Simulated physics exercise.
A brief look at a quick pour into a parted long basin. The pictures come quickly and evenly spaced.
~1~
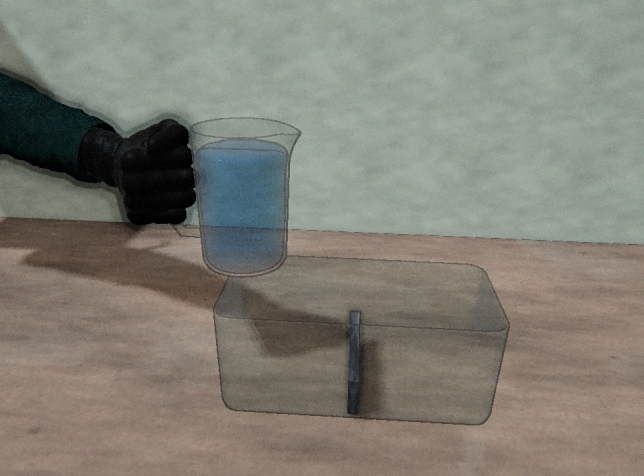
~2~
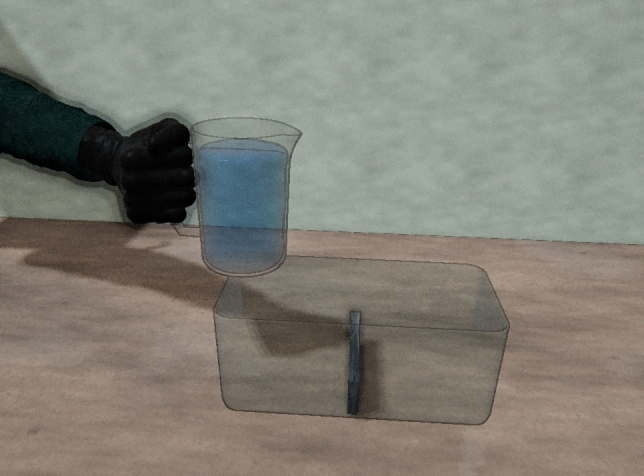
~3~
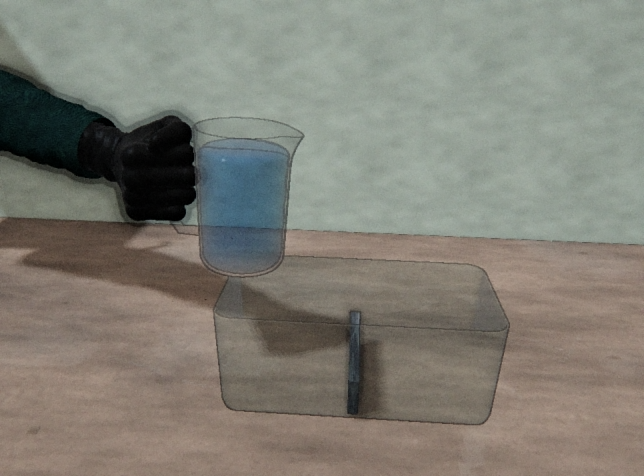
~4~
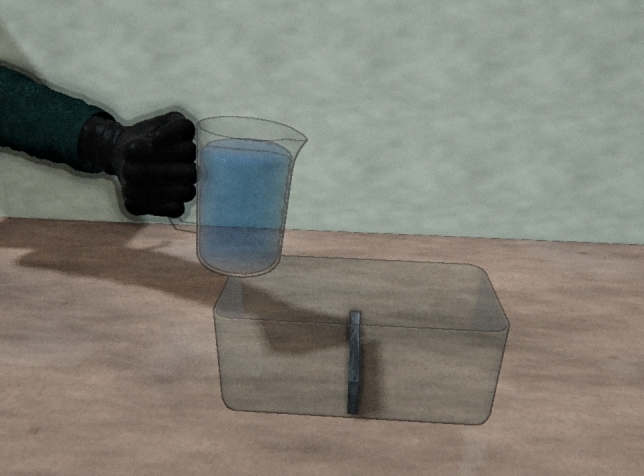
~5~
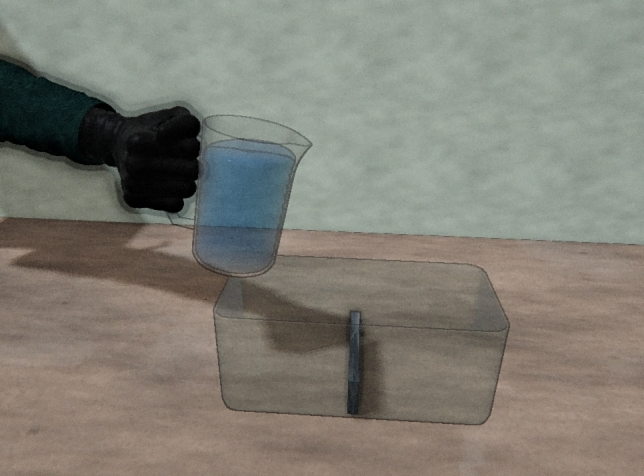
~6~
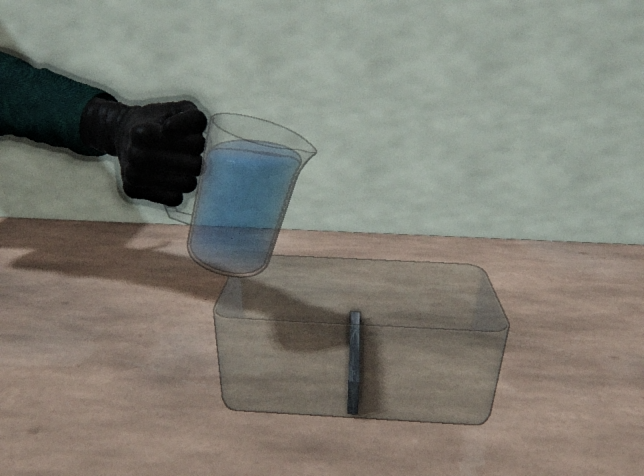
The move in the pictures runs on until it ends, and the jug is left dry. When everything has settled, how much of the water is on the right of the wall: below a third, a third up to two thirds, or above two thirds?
After it calms, what's right of the wall is a middling share, one third to two thirds.
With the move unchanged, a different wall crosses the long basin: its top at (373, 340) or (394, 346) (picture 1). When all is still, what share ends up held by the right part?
In order, some 20 and 10 in a hundred.
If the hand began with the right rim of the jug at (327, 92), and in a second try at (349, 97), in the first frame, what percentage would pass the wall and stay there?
It comes to 90 % the first time and 90 % the second.
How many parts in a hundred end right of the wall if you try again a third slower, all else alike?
I'd say roughly 65 in every hundred ends up there.
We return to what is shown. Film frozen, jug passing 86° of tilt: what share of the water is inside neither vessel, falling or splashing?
15 in a hundred.
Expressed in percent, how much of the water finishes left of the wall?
That share comes out near 50 percent.
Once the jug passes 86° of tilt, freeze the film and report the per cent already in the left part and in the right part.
The left part holds close to 0 per cent, the right part close to 10.
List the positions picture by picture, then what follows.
The first picture shows tilt 0°; pouring edge (301, 132); surface from (198, 146) to (289, 150); the long basin's rim runs from (227, 283) to (495, 297); the wall's top is at (355, 344).
The second picture shows tilt 1°; pouring edge (302, 132); surface from (198, 146) to (289, 150).
The third picture shows tilt 3°; pouring edge (304, 134); surface from (201, 145) to (291, 151).
The fourth picture shows tilt 6°; pouring edge (307, 138); surface from (203, 143) to (293, 152).
The fifth picture shows tilt 10°; pouring edge (312, 144); surface from (206, 146) to (297, 154).
The sixth picture shows tilt 16°; pouring edge (317, 151); surface from (207, 156) to (303, 155).
A moment on, the jug is tipped on its side and 77 per cent is still to pour, 0 is left of the wall and 8 right of it.
Next, the jug is tipped right over and 17 per cent is still to pour, 31 is left of the wall and 42 right of it.
Then the jug is tipped right over and 0 per cent is still to pour, 51 is left of the wall and 47 right of it.
Later the jug is tipped right over and 0 per cent is still to pour, 51 is left of the wall and 47 right of it.
In the end 51 per cent lies left of the wall, 47 right of it and 1 outside.
